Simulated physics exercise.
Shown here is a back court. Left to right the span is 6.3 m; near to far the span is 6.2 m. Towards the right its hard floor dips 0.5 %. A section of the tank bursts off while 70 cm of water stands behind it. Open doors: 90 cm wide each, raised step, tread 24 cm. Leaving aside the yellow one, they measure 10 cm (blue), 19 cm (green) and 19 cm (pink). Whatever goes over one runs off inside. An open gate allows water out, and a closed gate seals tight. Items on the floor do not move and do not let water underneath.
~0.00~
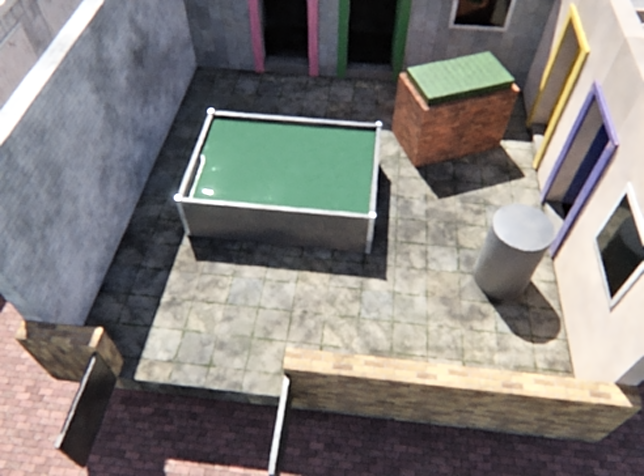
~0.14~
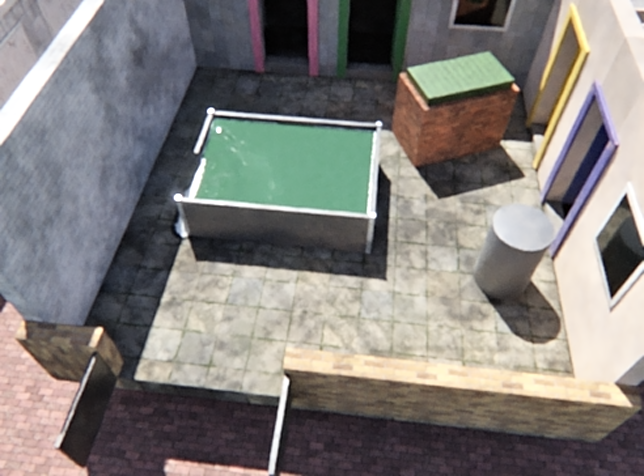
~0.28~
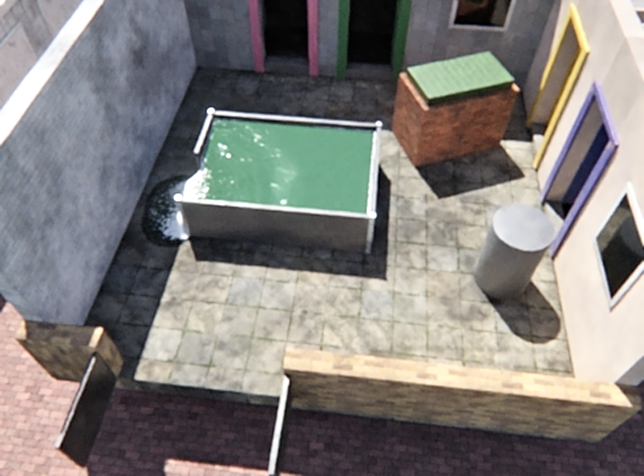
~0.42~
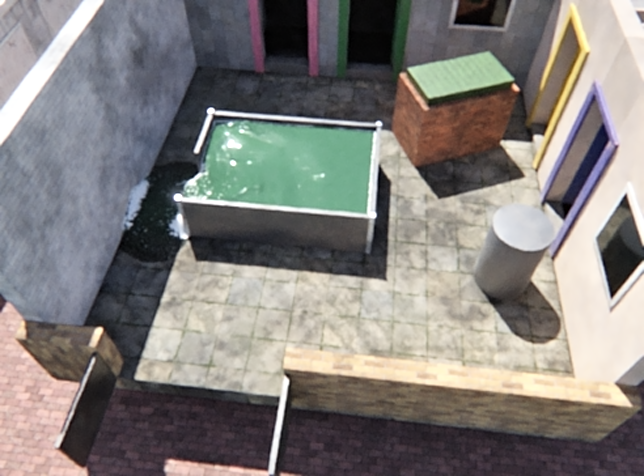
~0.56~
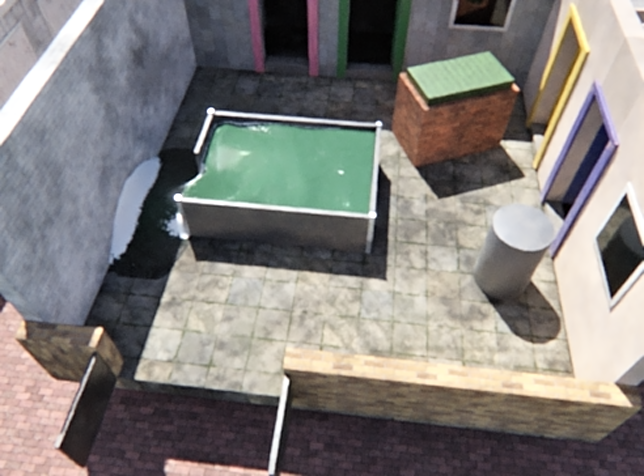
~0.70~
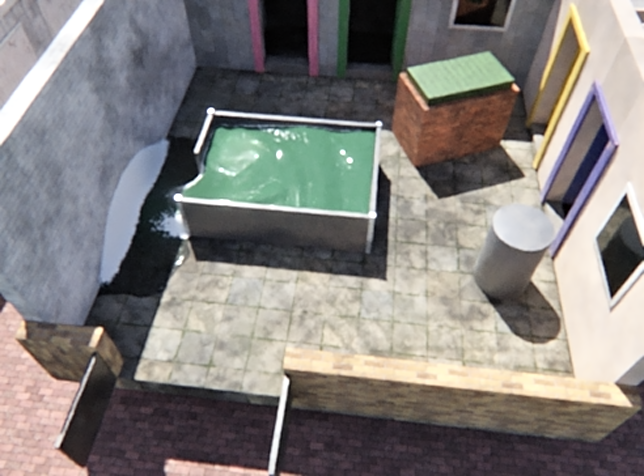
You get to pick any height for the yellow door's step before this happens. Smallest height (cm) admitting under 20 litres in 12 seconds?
Roughly 6 cm.
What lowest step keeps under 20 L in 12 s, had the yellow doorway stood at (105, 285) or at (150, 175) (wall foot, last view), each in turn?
You'd want roughly 15 cm there first, then roughly 35 cm.
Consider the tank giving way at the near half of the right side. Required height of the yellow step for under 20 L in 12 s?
The answer is some 10.5 cm.
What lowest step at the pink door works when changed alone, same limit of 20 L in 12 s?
At pink, roughly 12.0 cm.
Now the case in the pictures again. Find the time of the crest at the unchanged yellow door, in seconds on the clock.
10.0 s.
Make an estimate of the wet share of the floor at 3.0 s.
Close to 40 per cent is wet.
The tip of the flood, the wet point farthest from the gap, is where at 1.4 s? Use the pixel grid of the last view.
Near (192, 79).
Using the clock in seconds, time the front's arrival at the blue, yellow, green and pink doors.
Blue = 6.0 s, yellow = 5.0 s, green = 2.8 s, pink = 2.2 s.
After 1.4 s water covers 20 % of the floor, deepest (53 cm) near (133, 213); it has not reached the yellow door.
After 3.0 s water covers 40 % of the floor, deepest (36 cm) near (145, 215); it has not reached the yellow door.
After 12.0 s water covers 95 % of the floor, deepest (11 cm) near (356, 385); 8 cm at the yellow door, 0 litres in over its 12 cm step.
At the yellow door as built, the water arrived by 5.1 s and peaked near 10 cm at 9.8 s.
With a step of 5.5 cm, 25 litres would have come in within the 12 s; with 6.5 cm, 16 litres. So under 20 litres takes about 6 cm.
